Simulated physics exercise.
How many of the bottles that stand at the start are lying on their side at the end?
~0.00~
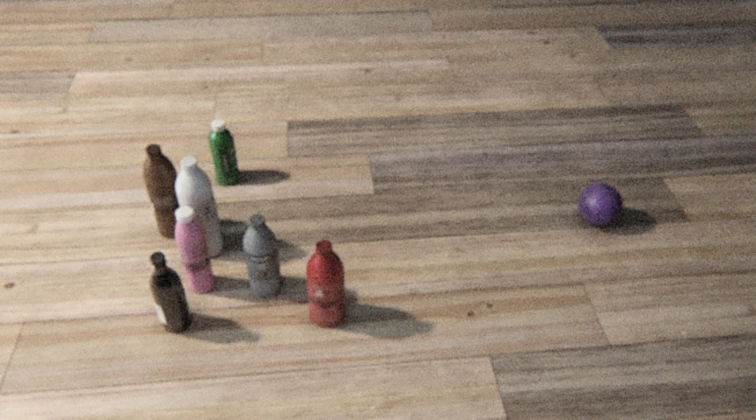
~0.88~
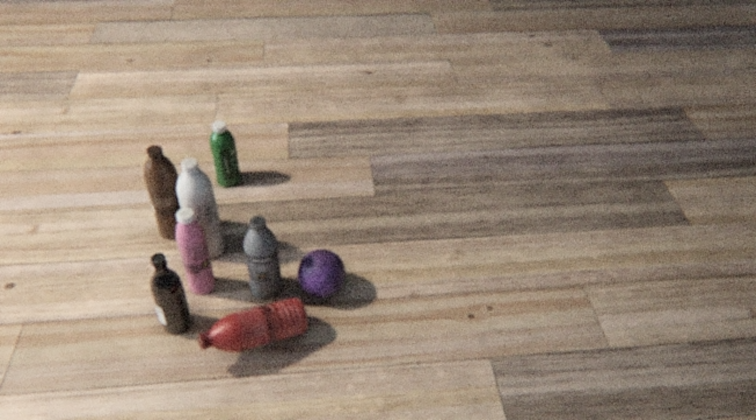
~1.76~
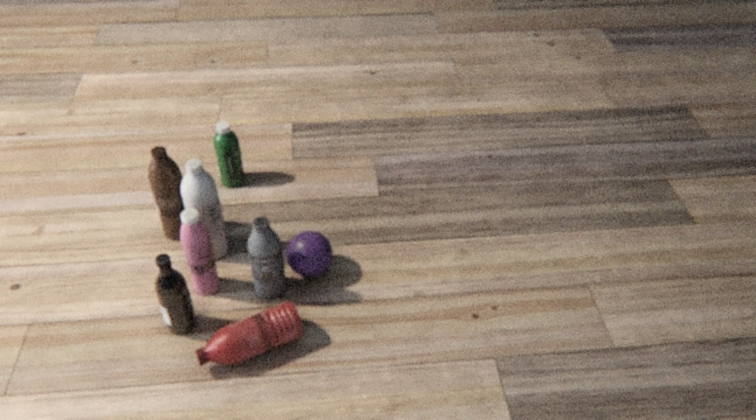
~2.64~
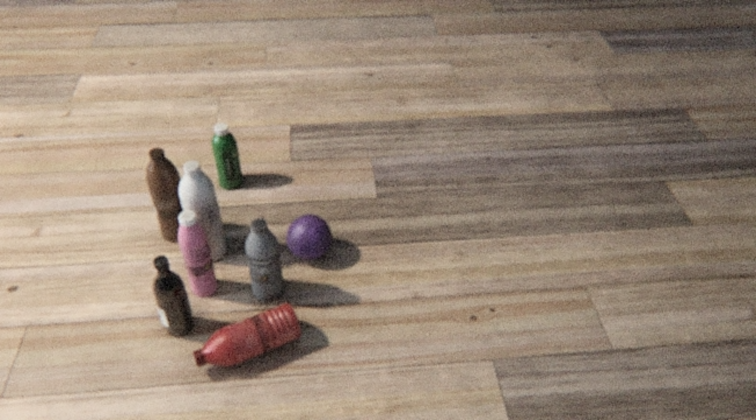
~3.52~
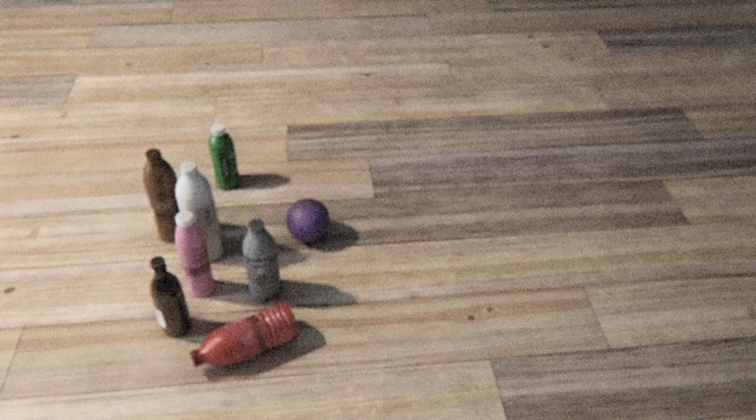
One bottle is lying on its side at the end, the red one.
